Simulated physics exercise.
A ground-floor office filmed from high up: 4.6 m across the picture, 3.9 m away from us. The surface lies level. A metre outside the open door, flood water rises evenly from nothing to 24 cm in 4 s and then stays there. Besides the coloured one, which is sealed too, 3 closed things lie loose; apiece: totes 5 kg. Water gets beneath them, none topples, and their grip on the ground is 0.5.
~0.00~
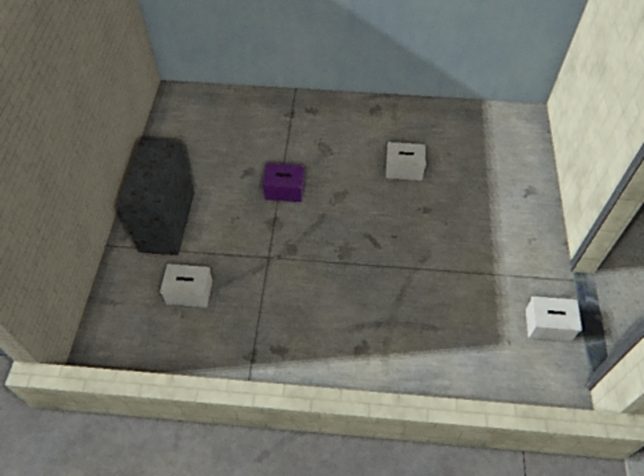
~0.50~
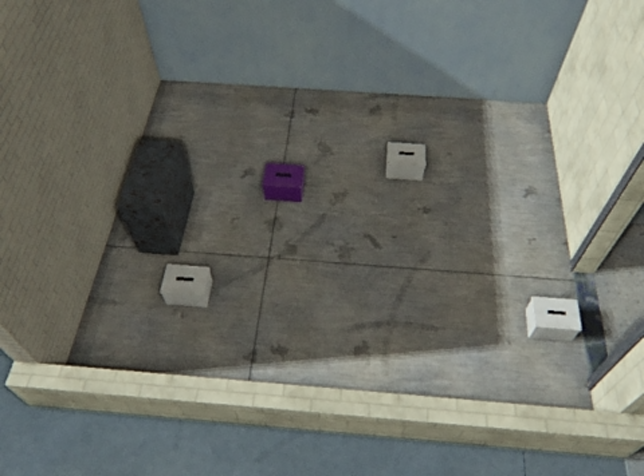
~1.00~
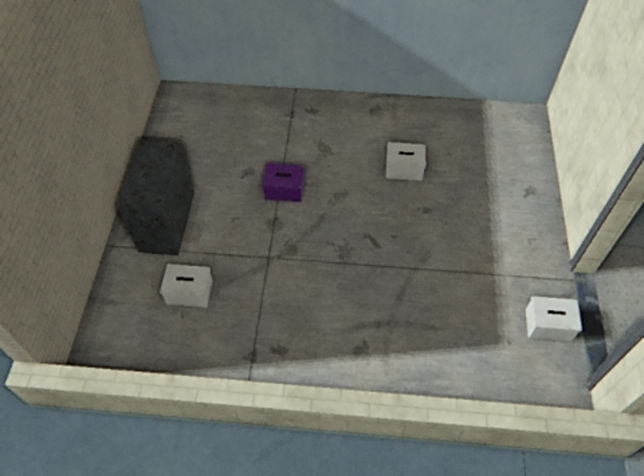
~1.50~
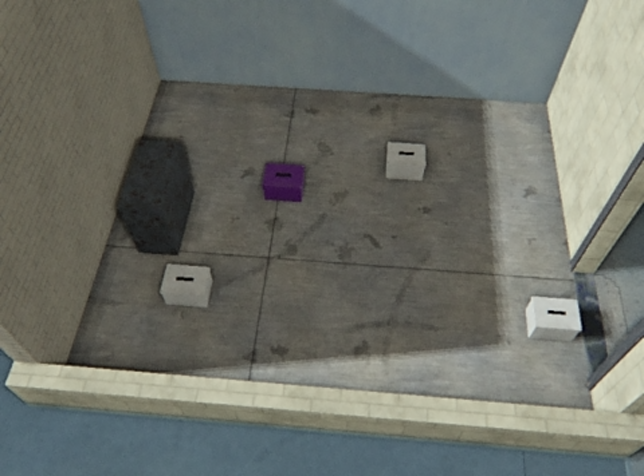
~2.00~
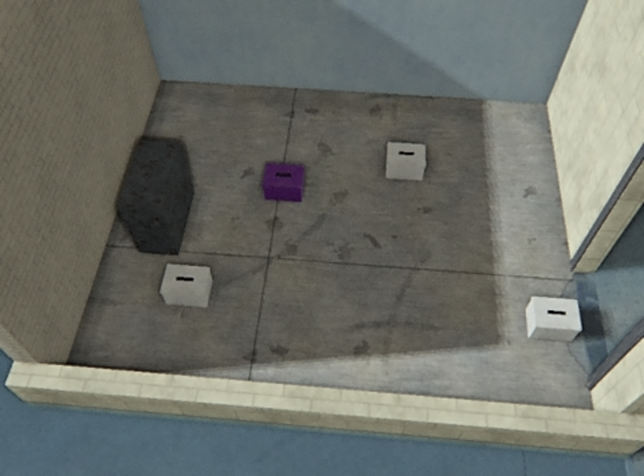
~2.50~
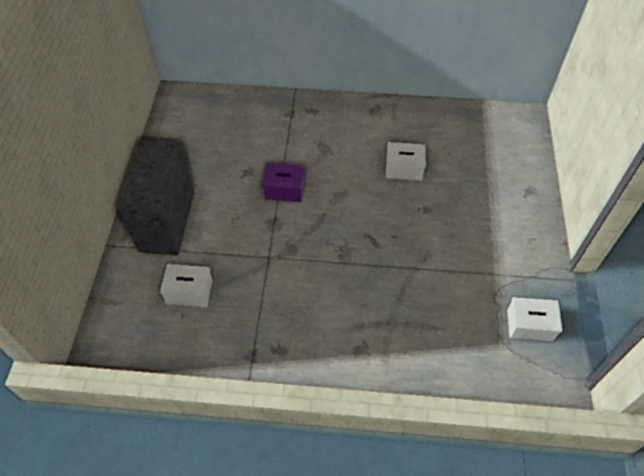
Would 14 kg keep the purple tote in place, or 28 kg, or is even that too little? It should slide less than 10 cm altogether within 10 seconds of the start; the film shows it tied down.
I expect that the smaller load will do.
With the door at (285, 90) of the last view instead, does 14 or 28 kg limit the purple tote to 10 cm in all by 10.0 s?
In that case only the larger load is enough.
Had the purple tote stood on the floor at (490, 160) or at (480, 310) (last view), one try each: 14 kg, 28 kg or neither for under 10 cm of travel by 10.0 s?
In that order: The smaller is enough; only the larger holds.
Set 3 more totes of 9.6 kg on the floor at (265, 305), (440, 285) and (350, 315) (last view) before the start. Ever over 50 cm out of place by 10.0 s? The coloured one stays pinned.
In that order: Over, over, past it.
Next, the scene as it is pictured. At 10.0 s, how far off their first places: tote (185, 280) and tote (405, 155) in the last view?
In that order: 80 cm, 40 cm.
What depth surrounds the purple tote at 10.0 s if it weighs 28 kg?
About 9 cm.
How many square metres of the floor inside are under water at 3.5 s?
Roughly 3.5 m2.
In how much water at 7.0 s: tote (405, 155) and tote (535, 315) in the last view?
Roughly 3 and 15 cm.
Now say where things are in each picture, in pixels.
The first frame shows the purple tote at (284, 175), on the bottom; water covers 0.0 m2; 0 of 4 have shifted.
The second frame shows the purple tote at (284, 175), on the bottom; water covers 0.0 m2; 0 of 4 have shifted.
The third frame shows the purple tote at (284, 175) rests on the ground; 0.0 m2 under water; 0 of 4 have shifted.
The fourth frame shows the purple tote at (284, 175), on the bottom; water covers 0.0 m2; 0 of 4 have shifted.
The fifth frame shows the purple tote at (284, 175) rests on the ground; 0.1 m2 under water; 0 of 4 have shifted.
The sixth frame shows the purple tote at (284, 175), on the bottom; 0.5 m2 under water; 1 of 4 have shifted.
After 3.5 s the purple tote would be 0 cm from its start with 14 kg and 0 cm from its start with 28 kg; 0 cm of water round it then.
After 4.5 s the purple tote would be 0 cm from its start with 14 kg and 0 cm from its start with 28 kg; 0 cm of water round it then.
After 7.0 s the purple tote would be 0 cm from its start with 14 kg and 0 cm from its start with 28 kg; 4 cm of water round it then.
After 10.0 s the purple tote would be 0 cm from its start with 14 kg and 0 cm from its start with 28 kg; 9 cm of water round it then.
